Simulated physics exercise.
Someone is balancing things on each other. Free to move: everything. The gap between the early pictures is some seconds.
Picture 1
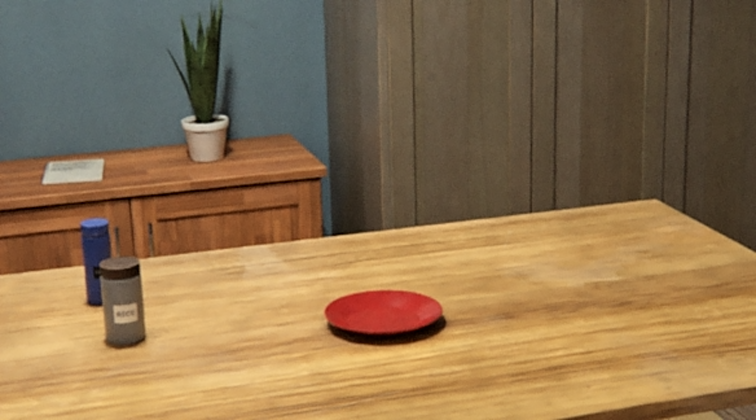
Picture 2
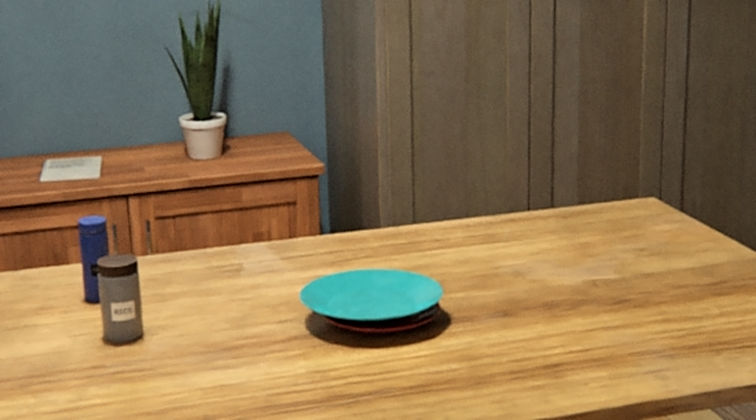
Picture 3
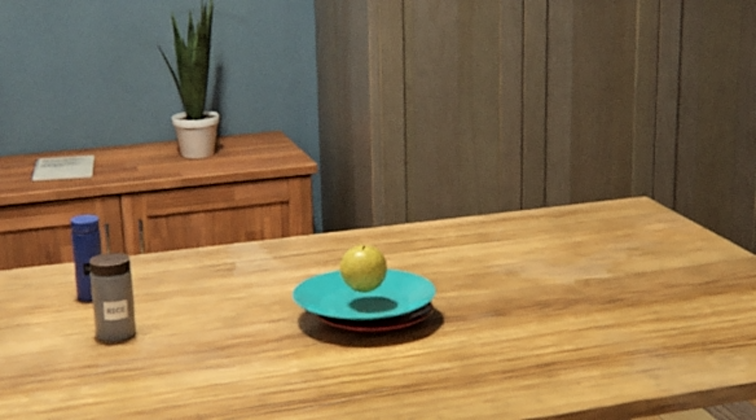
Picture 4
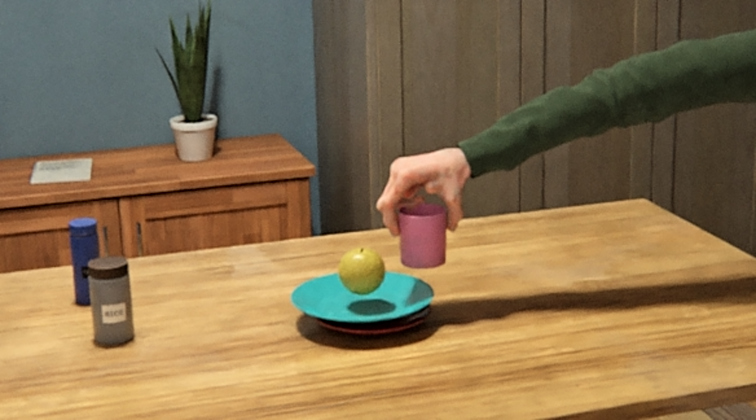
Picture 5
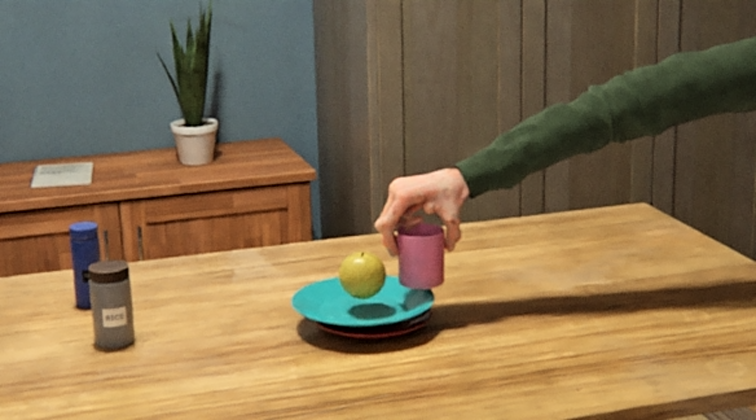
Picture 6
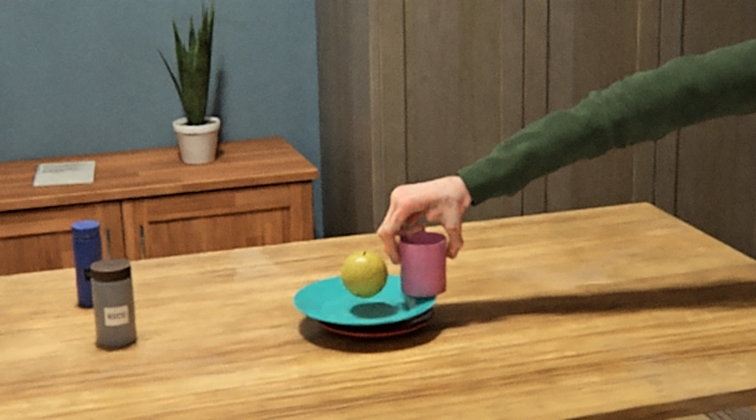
A hand in a green sleeve lowering a pink cup beside a yellow apple on a turquoise plate stacked over a red one.
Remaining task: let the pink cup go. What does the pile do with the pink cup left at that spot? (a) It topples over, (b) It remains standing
The answer is b.
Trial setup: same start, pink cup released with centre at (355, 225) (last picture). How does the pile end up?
Then it loses its balance.
Then, 0.40 s past the last view, nothing moves.
Then, 1.20 s past the last view, pink cup resting near (423, 264).
Finally, all 6 still in place. Final places as the last picture's camera would see them, pink cup near (423, 264). The pile stays up.
